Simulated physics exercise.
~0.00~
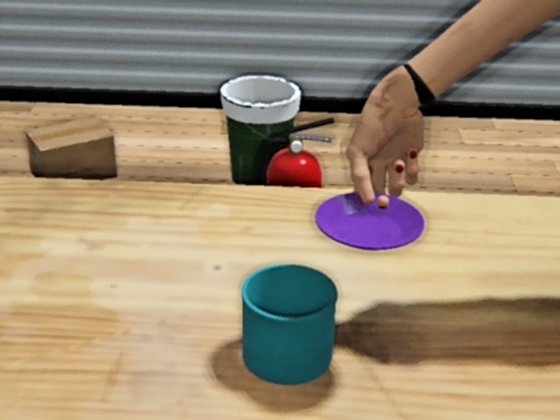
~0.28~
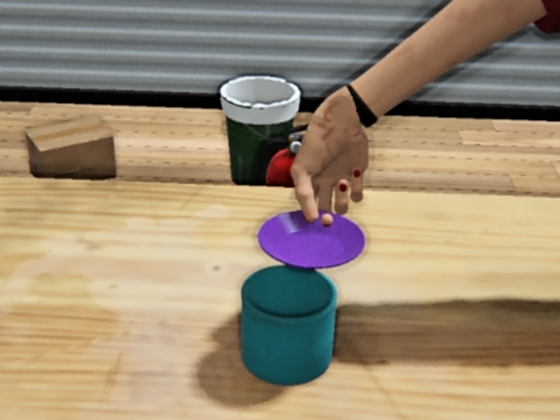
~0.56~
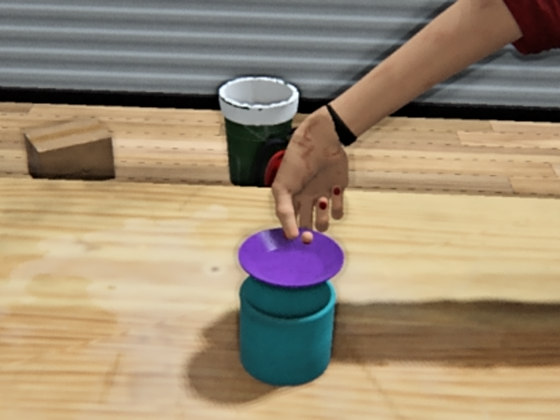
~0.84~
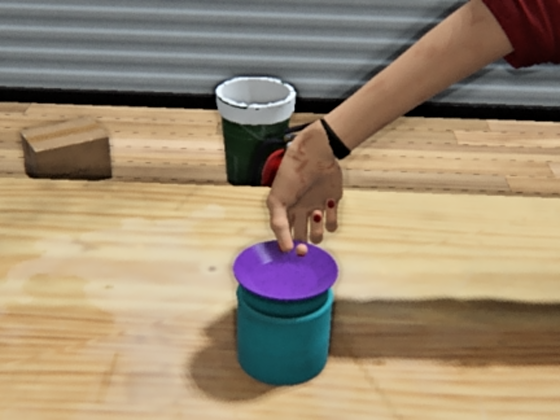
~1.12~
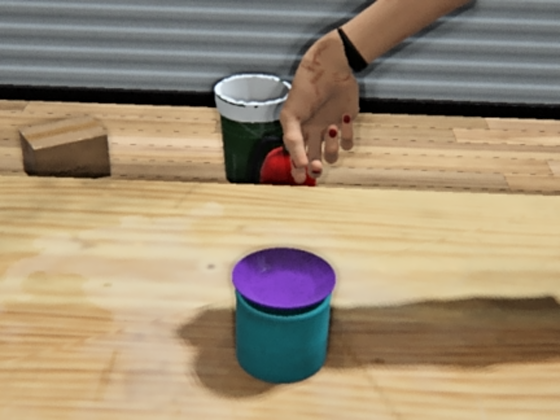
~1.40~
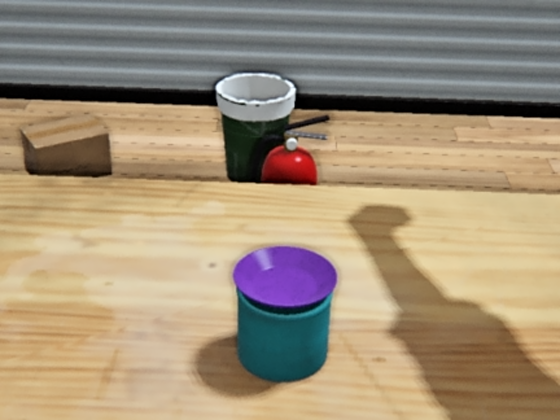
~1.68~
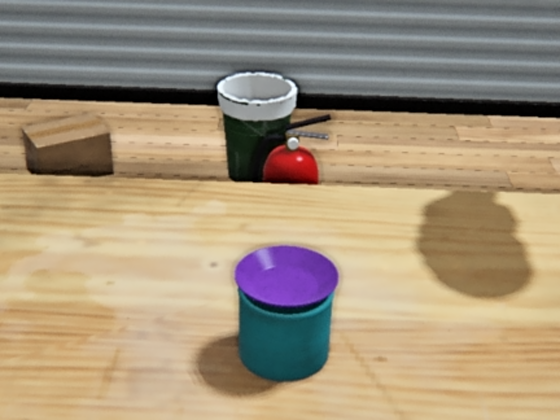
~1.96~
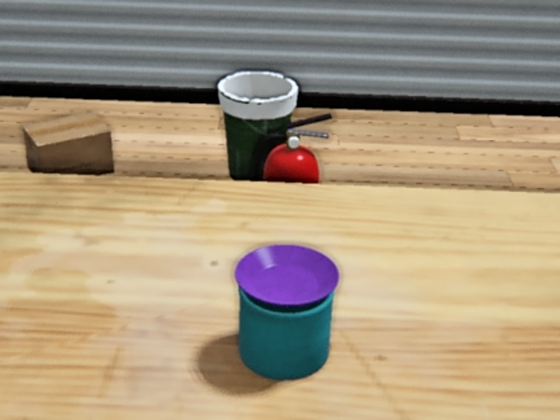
A hand sets a purple saucer on a teal beaker, leaving it covering the opening.
